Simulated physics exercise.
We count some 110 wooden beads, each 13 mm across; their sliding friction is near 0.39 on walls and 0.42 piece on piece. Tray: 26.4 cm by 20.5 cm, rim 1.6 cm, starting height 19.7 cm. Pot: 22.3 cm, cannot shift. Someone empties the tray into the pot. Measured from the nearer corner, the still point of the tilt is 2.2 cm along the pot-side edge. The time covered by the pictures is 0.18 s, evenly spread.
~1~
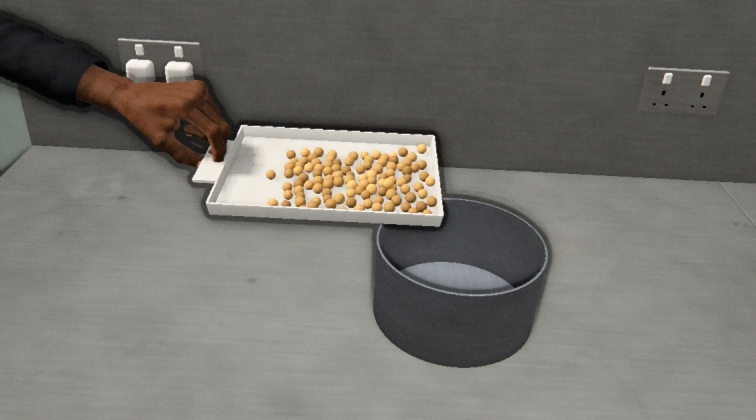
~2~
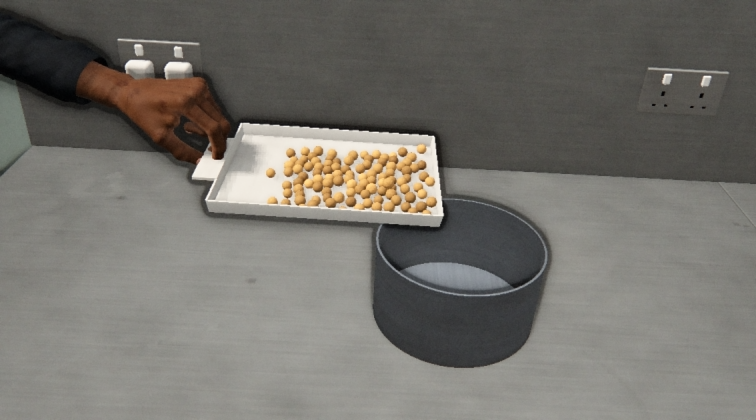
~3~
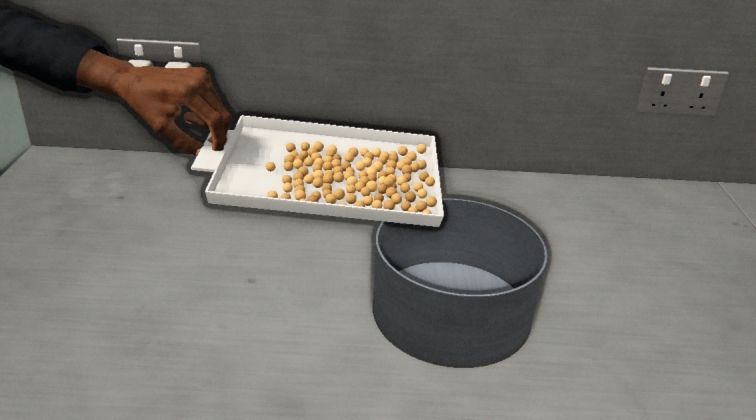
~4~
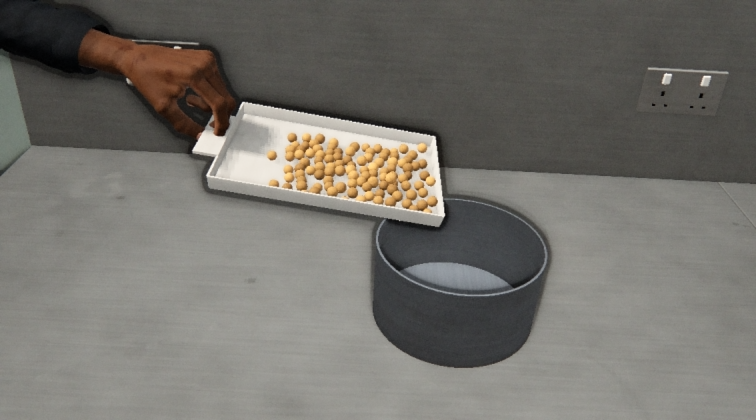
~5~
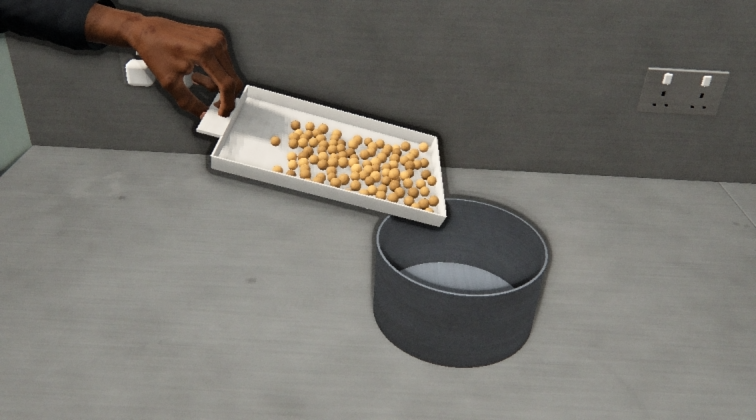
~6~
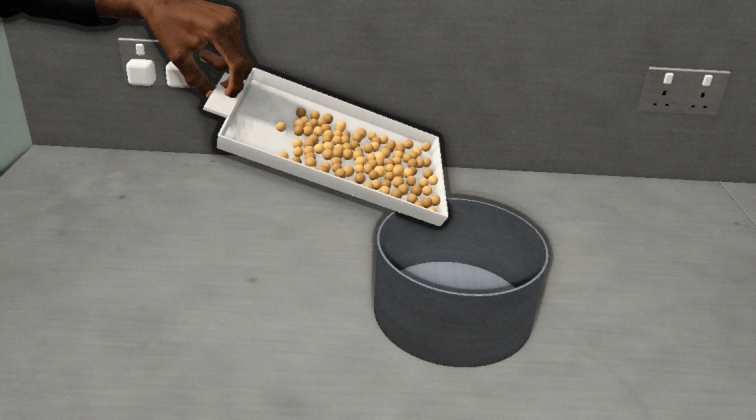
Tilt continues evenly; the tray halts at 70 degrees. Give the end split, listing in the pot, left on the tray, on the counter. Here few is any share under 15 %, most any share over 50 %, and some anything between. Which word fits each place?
Pot: Some; tray: Most; counter: Few.
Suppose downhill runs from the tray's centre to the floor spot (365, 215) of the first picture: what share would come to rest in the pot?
I'd say close to 5 %.
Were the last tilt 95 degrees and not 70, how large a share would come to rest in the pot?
That would give about 90 per cent.
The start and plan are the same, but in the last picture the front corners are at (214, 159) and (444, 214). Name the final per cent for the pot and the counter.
You'd end with pot at 5 and counter at 0.
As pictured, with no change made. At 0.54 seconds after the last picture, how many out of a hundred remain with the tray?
80%, roughly.
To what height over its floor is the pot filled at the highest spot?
I'd say near 1.5 centimetres.
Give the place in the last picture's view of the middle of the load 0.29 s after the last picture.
The load's centre is near (428, 153) at that time.
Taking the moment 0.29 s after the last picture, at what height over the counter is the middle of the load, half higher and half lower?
The halfway mark sits at about 24 cm.
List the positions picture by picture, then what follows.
Tray tilt 0 degrees, front corners at (209, 202) and (440, 214); middle of the pieces at (350, 180); pot at (462, 242), in the first picture.
Tray tilt 1 degrees, front corners at (209, 199) and (440, 214); middle of the pieces at (349, 180), in the second picture.
Tray tilt 3 degrees, front corners at (209, 191) and (441, 214), lowest corner right back; middle of the pieces at (350, 176), in the third picture.
Tray tilt 8 degrees, front corners at (210, 175) and (442, 215), lowest corner right back; middle of the pieces at (351, 171), in the fourth picture.
Tray tilt 13 degrees, front corners at (215, 155) and (444, 215), lowest corner right back; middle of the pieces at (354, 163), in the fifth picture.
Tray tilt 19 degrees, front corners at (222, 135) and (445, 215), lowest corner right back; middle of the pieces at (358, 156); pot at (462, 242), in the sixth picture.
Then, 0.18 s after the last picture, tilt 47 degrees; the tray holds 100 %, the pot 0 %.
Then, 0.29 s after the last picture, tilt 64 degrees; the tray holds 100 %, the pot 0 %.
Then, 0.54 s after the last picture, tilt 70 degrees; the tray holds 80 %, the pot 10 %.
In the end, pot 25 %, tray 70 %, counter 5 %.
